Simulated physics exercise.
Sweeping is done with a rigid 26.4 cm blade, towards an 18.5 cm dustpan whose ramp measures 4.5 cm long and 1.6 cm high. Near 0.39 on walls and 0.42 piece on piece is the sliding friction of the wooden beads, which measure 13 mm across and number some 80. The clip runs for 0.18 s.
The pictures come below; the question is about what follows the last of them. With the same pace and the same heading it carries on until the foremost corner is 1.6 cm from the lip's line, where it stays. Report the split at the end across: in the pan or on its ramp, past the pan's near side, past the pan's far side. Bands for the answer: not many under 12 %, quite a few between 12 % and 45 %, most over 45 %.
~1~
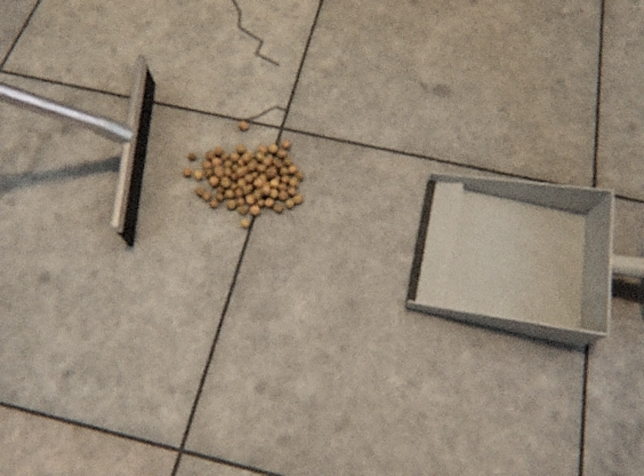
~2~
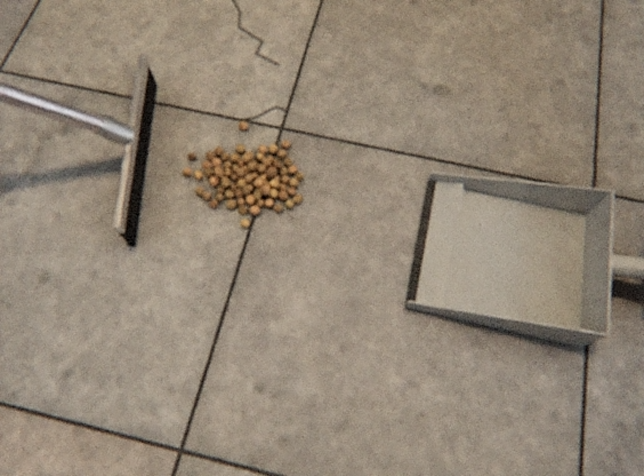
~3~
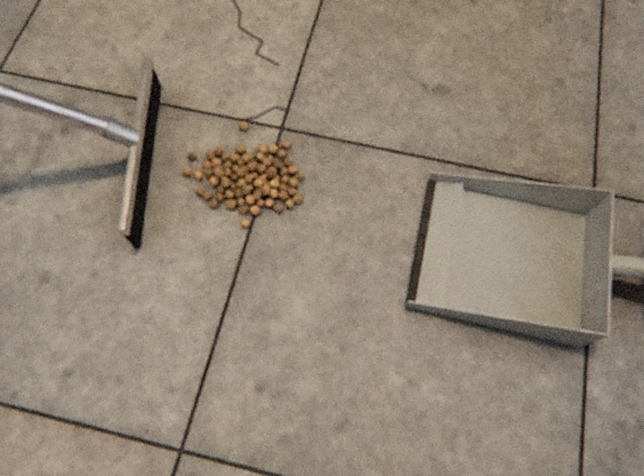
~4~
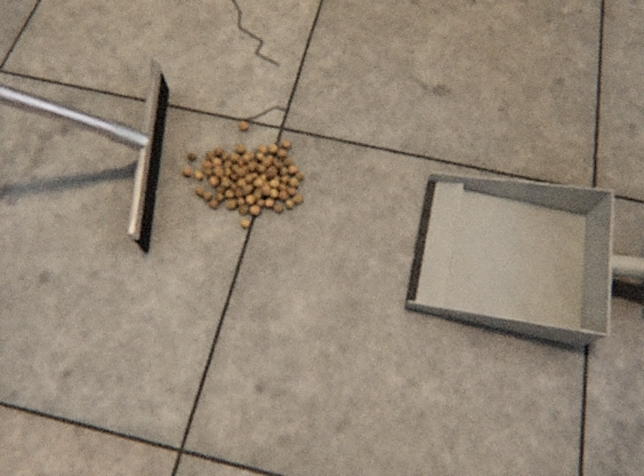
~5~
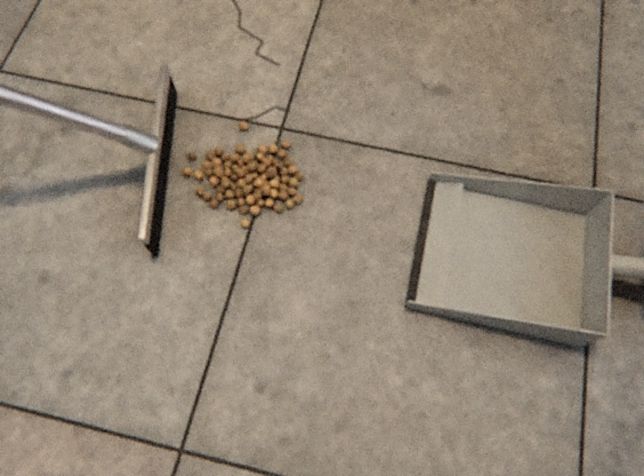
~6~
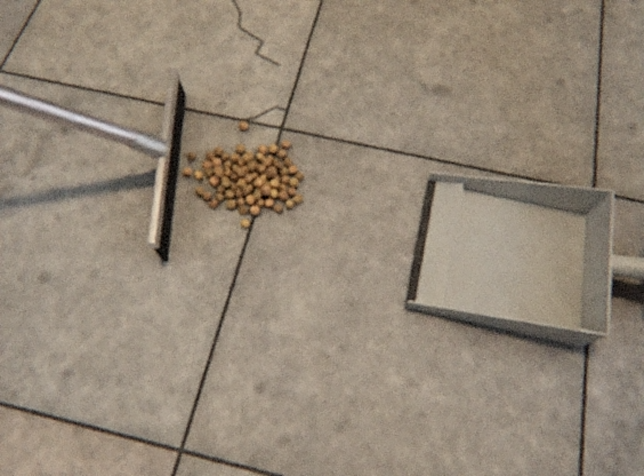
Pan: Not many; near side: Not many; far side: Quite a few.
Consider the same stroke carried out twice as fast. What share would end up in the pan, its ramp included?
In that case close to 15 per cent.
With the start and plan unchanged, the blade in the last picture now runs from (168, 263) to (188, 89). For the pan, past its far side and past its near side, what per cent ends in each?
Final per cent - pan 10, far 30, near 5.
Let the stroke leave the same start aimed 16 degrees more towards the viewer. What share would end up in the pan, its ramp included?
0 %.
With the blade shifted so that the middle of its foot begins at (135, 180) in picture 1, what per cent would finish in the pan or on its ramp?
Estimate: Near 0 %.
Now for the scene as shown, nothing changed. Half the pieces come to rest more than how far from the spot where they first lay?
Median: Approx. 22 cm.
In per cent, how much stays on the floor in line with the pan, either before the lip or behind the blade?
About 65 per cent.
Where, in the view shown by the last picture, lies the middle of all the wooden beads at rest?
Approximately (406, 200) in the last picture.
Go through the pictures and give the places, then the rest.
The first frame shows blade from (117, 228) to (143, 62), moved 0.0 cm, 0 of the pieces shifted so far; middle of the pieces at (249, 179); pan at (514, 262).
The second frame shows blade from (119, 229) to (144, 63), moved 0.3 cm, 0 of the pieces shifted so far; middle of the pieces at (249, 179).
The third frame shows blade from (125, 231) to (149, 65), moved 1.0 cm, 0 of the pieces shifted so far; middle of the pieces at (249, 179).
The fourth frame shows blade from (134, 235) to (157, 68), moved 2.4 cm, 0 of the pieces shifted so far; middle of the pieces at (249, 179).
The fifth frame shows blade from (144, 239) to (166, 71), moved 3.8 cm, 0 of the pieces shifted so far; middle of the pieces at (249, 179).
The sixth frame shows blade from (154, 244) to (175, 75), moved 5.3 cm, 0 of the pieces shifted so far; middle of the pieces at (249, 179); pan at (514, 262).
Then, 0.37 s after the last picture, middle of the blade 20 cm from the lip; 0 % over the lip, far side 20 %, near side 0 %.
Then, 0.61 s after the last picture, middle of the blade 11 cm from the lip; 0 % over the lip, far side 30 %, near side 0 %.
Then, 0.97 s after the last picture, middle of the blade 5 cm from the lip; 5 % over the lip, far side 30 %, near side 0 %.
In the end, pan 0 %, near side 0 %, far side 30 %, in front of the lip or behind the blade 65 %.
